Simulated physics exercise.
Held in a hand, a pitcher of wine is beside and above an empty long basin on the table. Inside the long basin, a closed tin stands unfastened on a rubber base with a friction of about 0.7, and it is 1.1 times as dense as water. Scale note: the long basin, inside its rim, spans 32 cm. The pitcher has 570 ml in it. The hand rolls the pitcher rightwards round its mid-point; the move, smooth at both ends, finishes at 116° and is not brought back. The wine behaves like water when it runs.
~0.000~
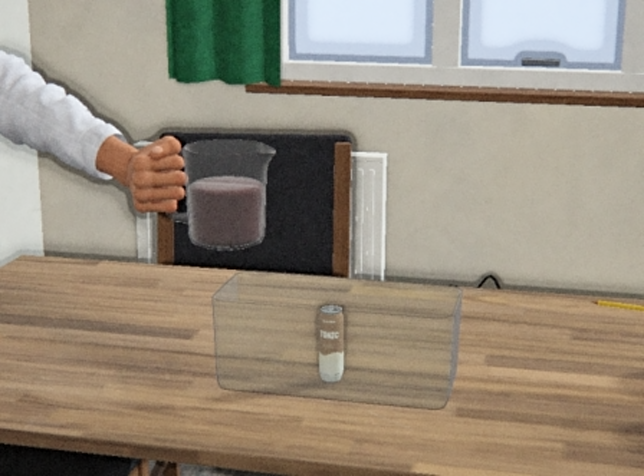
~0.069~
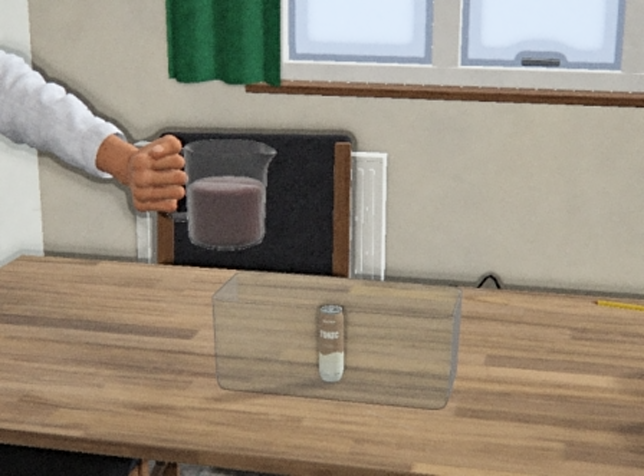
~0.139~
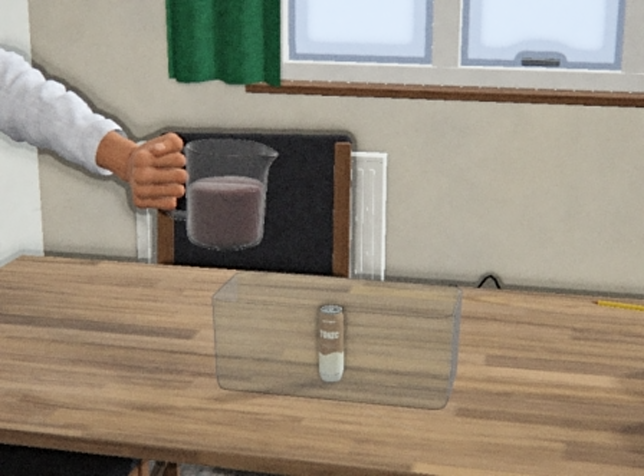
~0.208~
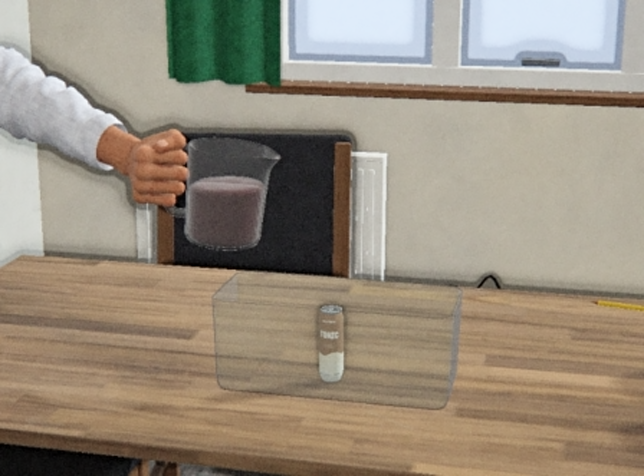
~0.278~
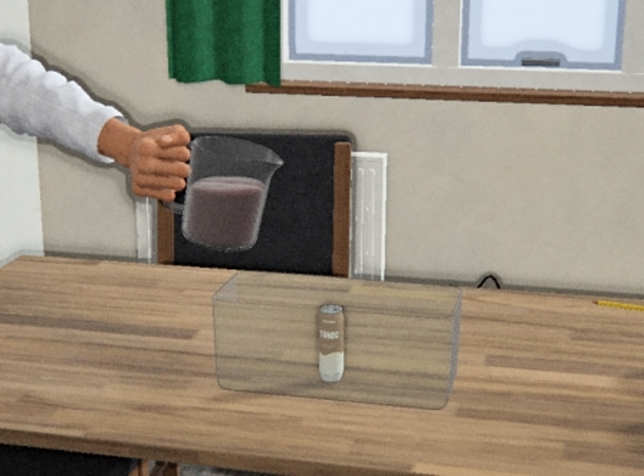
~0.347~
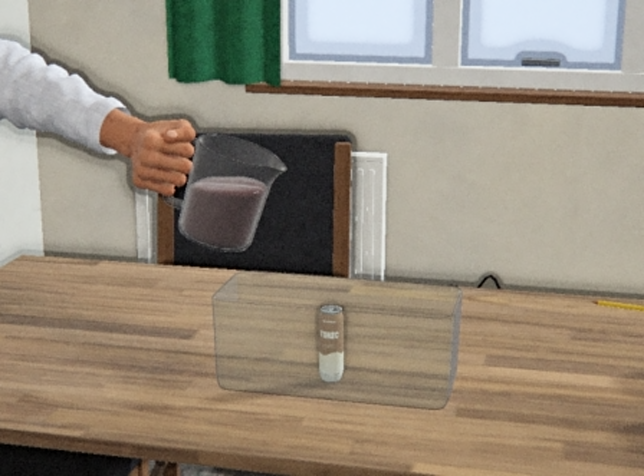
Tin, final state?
Fallen.
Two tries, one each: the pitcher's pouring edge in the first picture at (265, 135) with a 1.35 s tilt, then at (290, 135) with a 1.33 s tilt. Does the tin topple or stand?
The tin overturns the first time and overturns the second time.
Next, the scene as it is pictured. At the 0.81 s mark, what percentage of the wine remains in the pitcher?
Portion remaining: Approx. 88 per cent.
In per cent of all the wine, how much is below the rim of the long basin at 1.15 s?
Close to 64 in a hundred.
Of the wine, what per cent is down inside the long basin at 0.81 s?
Near 1 in a hundred.
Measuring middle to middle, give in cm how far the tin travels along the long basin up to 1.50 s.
Centre to centre, close to 9 cm.
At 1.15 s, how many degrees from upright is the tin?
Tilt: Around 5 degrees.
Then, 0.81 s in, the tilt is 73° and 89 per cent is still to pour; the tin stands where it began.
Then, 1.15 s in, the tilt is 108° and 21 per cent is still to pour; the tin stands where it began.
Then, 1.50 s in, the tilt is 116° and 0 per cent is still to pour; the tin lies on its side.
Then, 1.89 s in, the tilt is 116° and 0 per cent is still to pour; the tin lies on its side.
Finally, the tin lies on its side.
